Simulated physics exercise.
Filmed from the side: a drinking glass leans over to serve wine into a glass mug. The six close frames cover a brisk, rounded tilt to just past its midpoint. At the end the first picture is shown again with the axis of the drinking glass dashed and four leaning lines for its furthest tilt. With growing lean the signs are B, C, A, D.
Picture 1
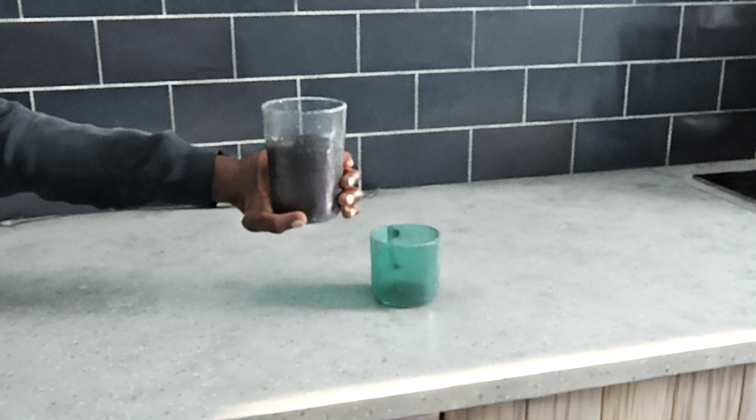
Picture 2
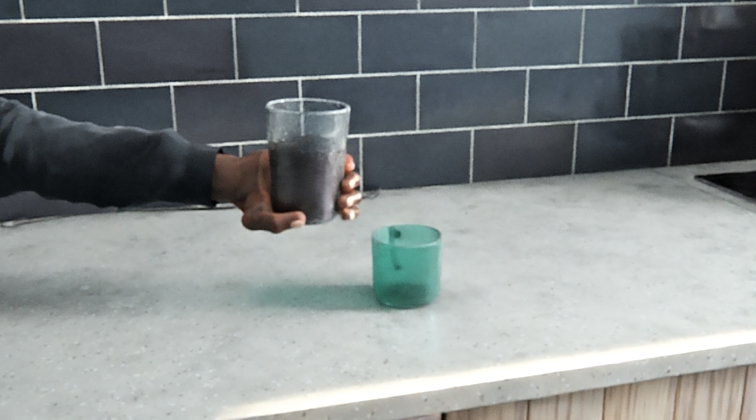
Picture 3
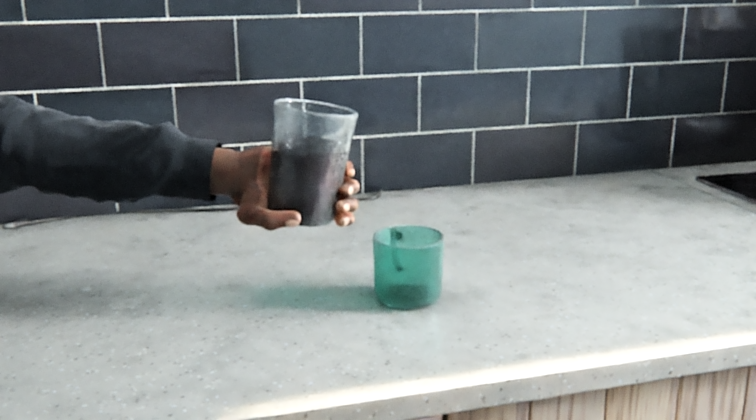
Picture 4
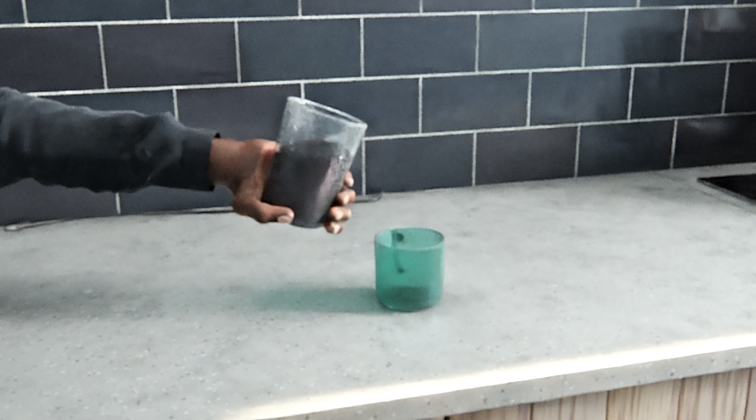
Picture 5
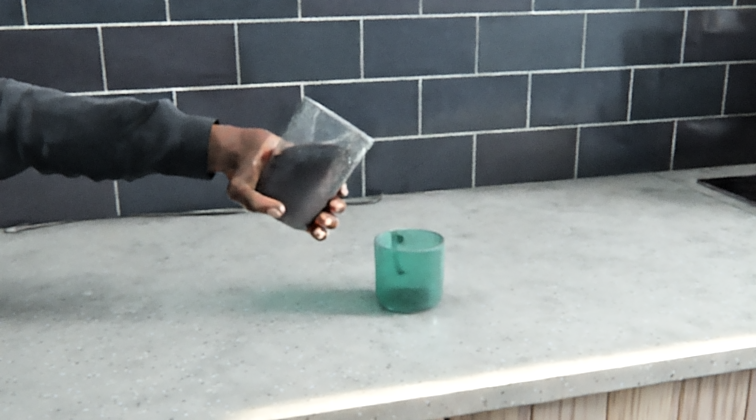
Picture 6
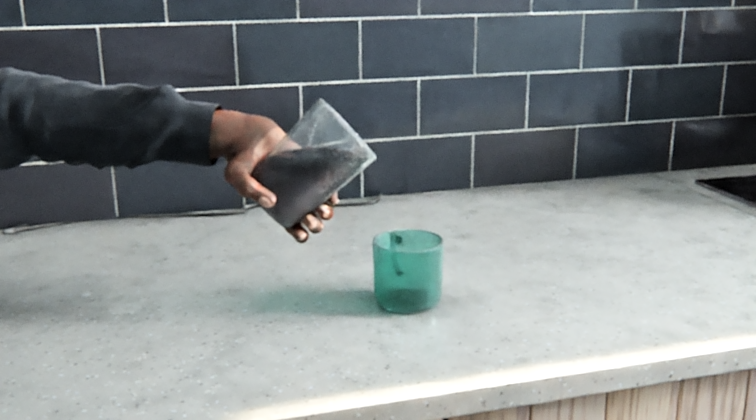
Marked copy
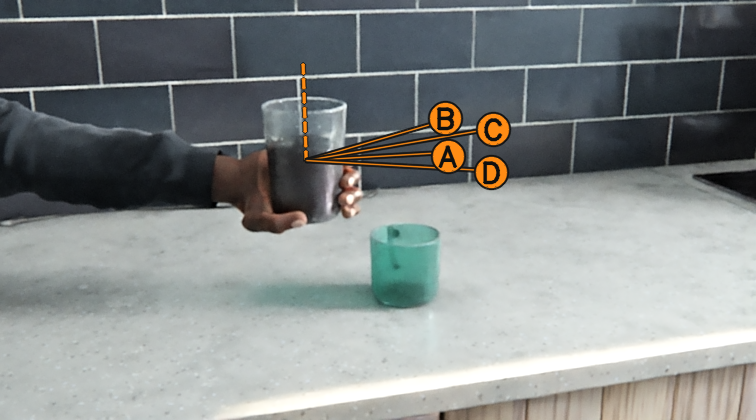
A clear drinking glass of dark liquid, held upright in a hand above and to the left of a small green glass mug on a grey counter, begins to lean right. The hand steadily tilts it further until it slants steeply, the liquid sliding toward the rim, while the mug stays put.
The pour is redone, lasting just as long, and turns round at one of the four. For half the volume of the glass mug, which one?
B beats the others.
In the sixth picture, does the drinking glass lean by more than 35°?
Yes, it does.
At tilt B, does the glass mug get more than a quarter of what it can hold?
Yes, it does.
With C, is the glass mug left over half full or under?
Over half.
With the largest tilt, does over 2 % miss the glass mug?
Yes, it does.
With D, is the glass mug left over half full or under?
Over.
On the marked copy, A at (431, 153); B at (429, 124); C at (476, 131); D at (474, 169).
For tilt A, the glass mug ends with about 74 % of what it can hold; 9 % of the wine is spilt.
For tilt B, the glass mug ends with about 51 % of what it can hold.
For tilt C, the glass mug ends with about 67 % of what it can hold.
For tilt D, the glass mug ends with about 85 % of what it can hold; 10 % of the wine is spilt.
